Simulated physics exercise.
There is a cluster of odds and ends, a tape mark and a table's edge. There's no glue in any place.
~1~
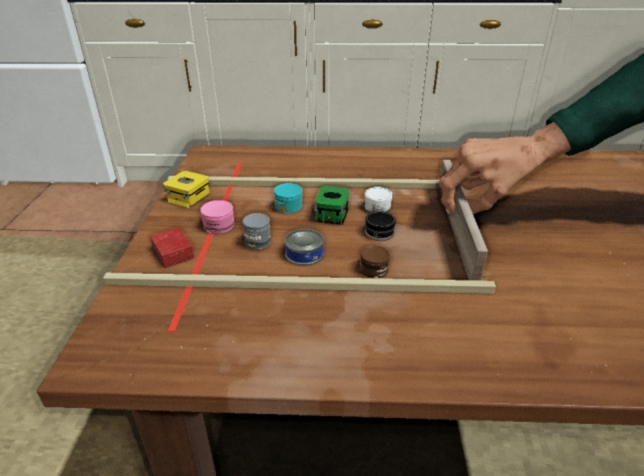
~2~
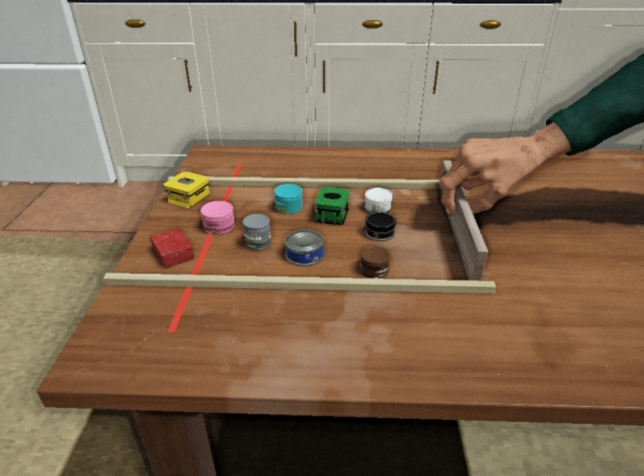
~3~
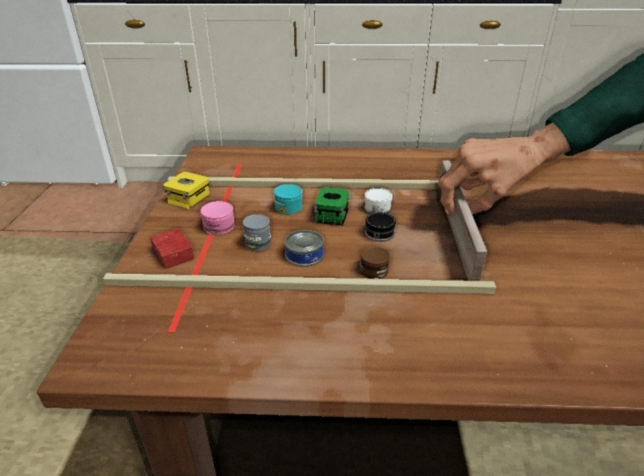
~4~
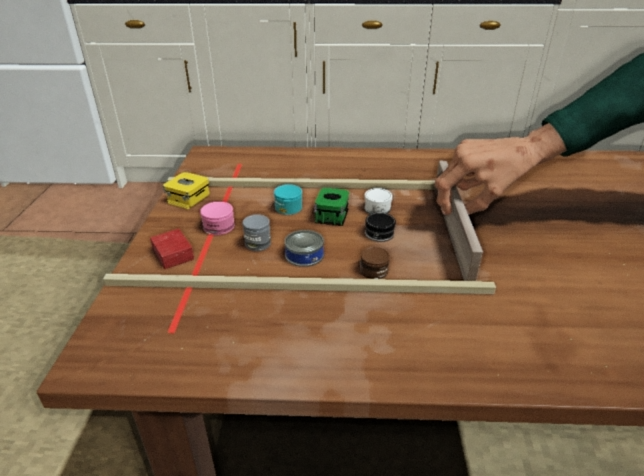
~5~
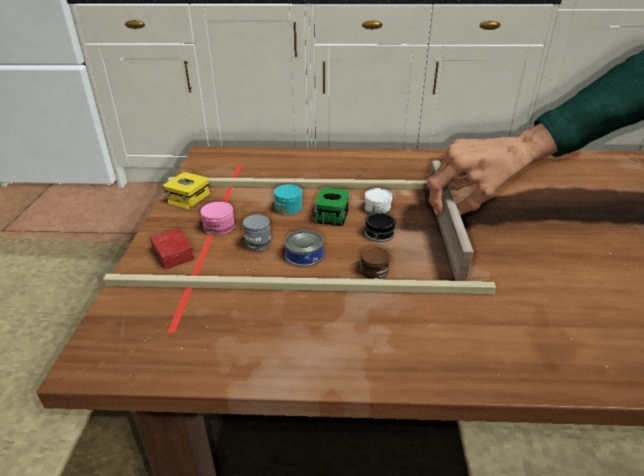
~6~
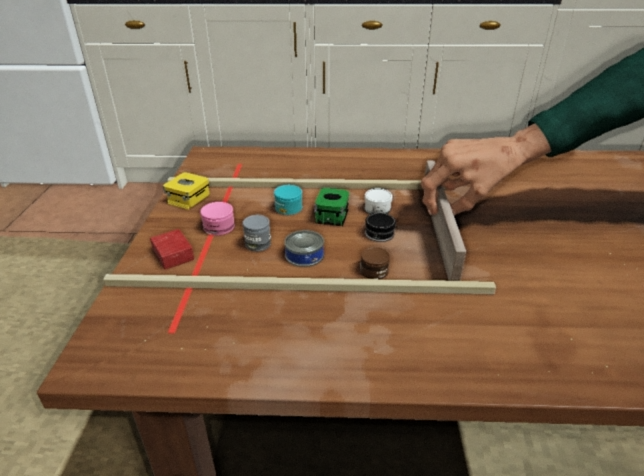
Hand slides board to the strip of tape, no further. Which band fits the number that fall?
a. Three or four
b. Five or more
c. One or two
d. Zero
Zero.
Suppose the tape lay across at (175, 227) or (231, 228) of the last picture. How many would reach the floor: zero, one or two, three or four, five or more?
Going place by place, the count is 3 or 4; not one.
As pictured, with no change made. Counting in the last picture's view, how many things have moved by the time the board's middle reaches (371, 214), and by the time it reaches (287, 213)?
Counting first: 4, next 7.
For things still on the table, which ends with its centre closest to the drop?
It is the yellow case.
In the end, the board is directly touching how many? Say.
Contact count: 4.
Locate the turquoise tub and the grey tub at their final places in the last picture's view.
Near (204, 185) and (164, 229).
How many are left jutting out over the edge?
The figure is 1.
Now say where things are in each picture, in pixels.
Yellow case (188, 189); red block (172, 247); pink tub (218, 217); board (459, 215); tape (214, 227), in the first frame.
Red block (172, 248); board (459, 215), in the second frame.
Pink tub (218, 218); white pot (378, 202), in the third frame.
Yellow case (188, 190); black pot (380, 227), in the fourth frame.
Red block (172, 249); green case (332, 206), in the fifth frame.
Yellow case (188, 191); red block (172, 249); pink tub (218, 219); board (441, 215); tape (214, 228), in the sixth frame.
Soon after, none off yet; yellow case at rest near (188, 191); red block at rest near (172, 249); pink tub at rest near (218, 219).
After that, none off yet; yellow case at rest near (187, 191); red block at rest near (172, 249); pink tub displaced about its own width near (192, 218).
In the end, the number that fall off is zero.
